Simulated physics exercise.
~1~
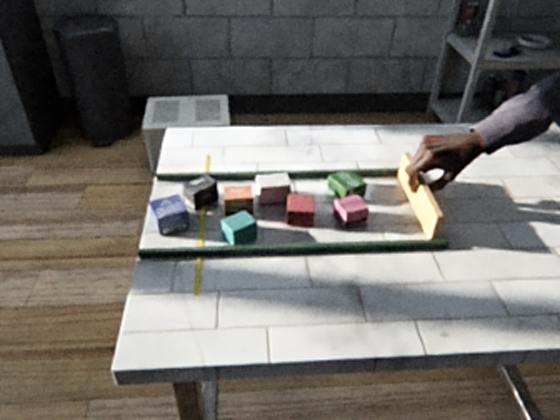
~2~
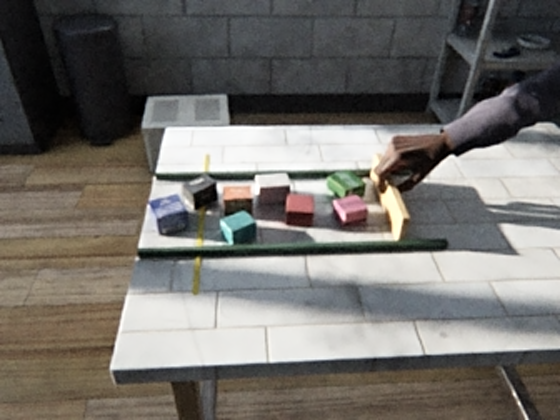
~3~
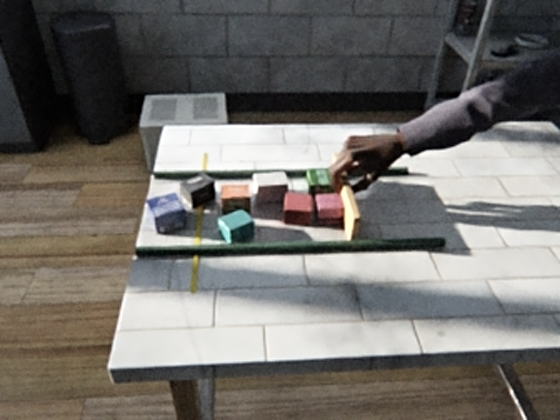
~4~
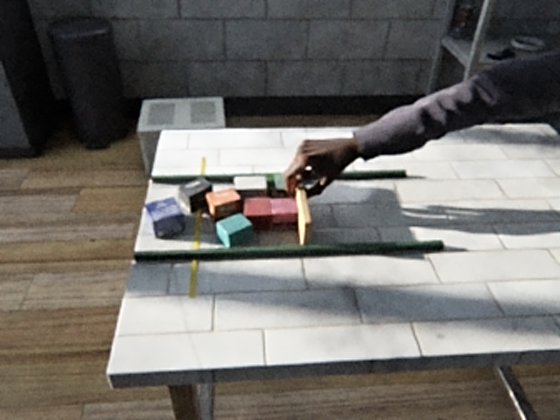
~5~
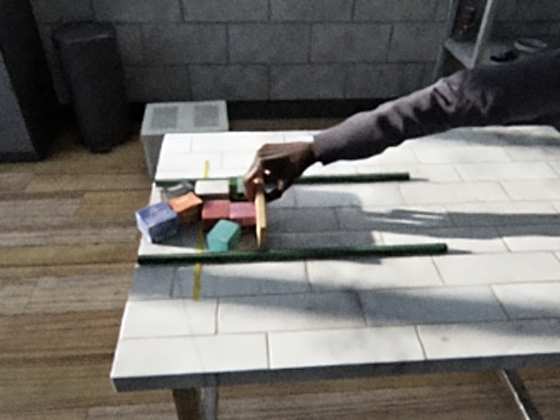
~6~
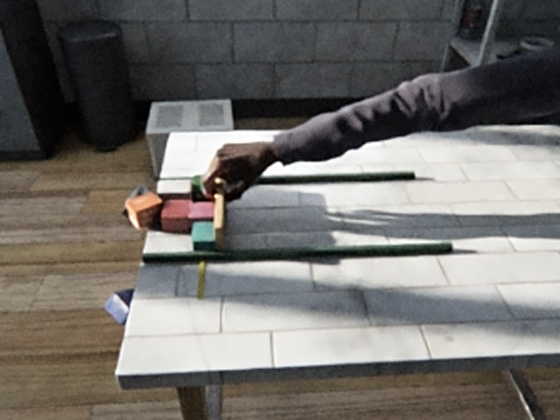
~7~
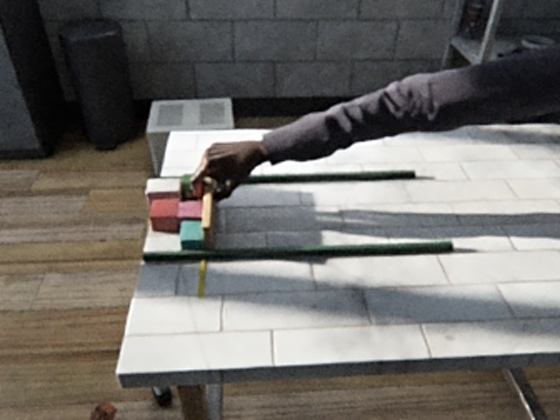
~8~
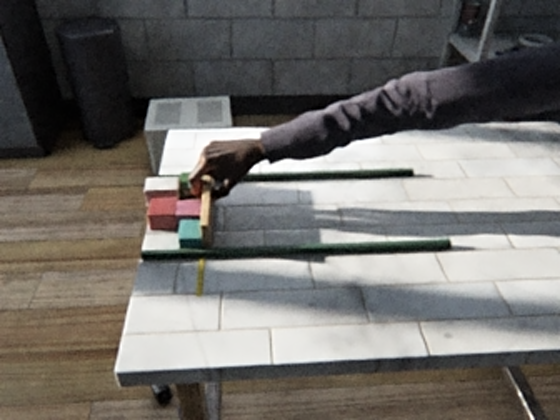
The footage shows a hand pushing an upright board leftward along a wide channel on a table, gathering a jumble of colored boxes toward the end. The blue, orange and black boxes drop off the edge, while the pink box and several others remain bunched against the board as it stops.
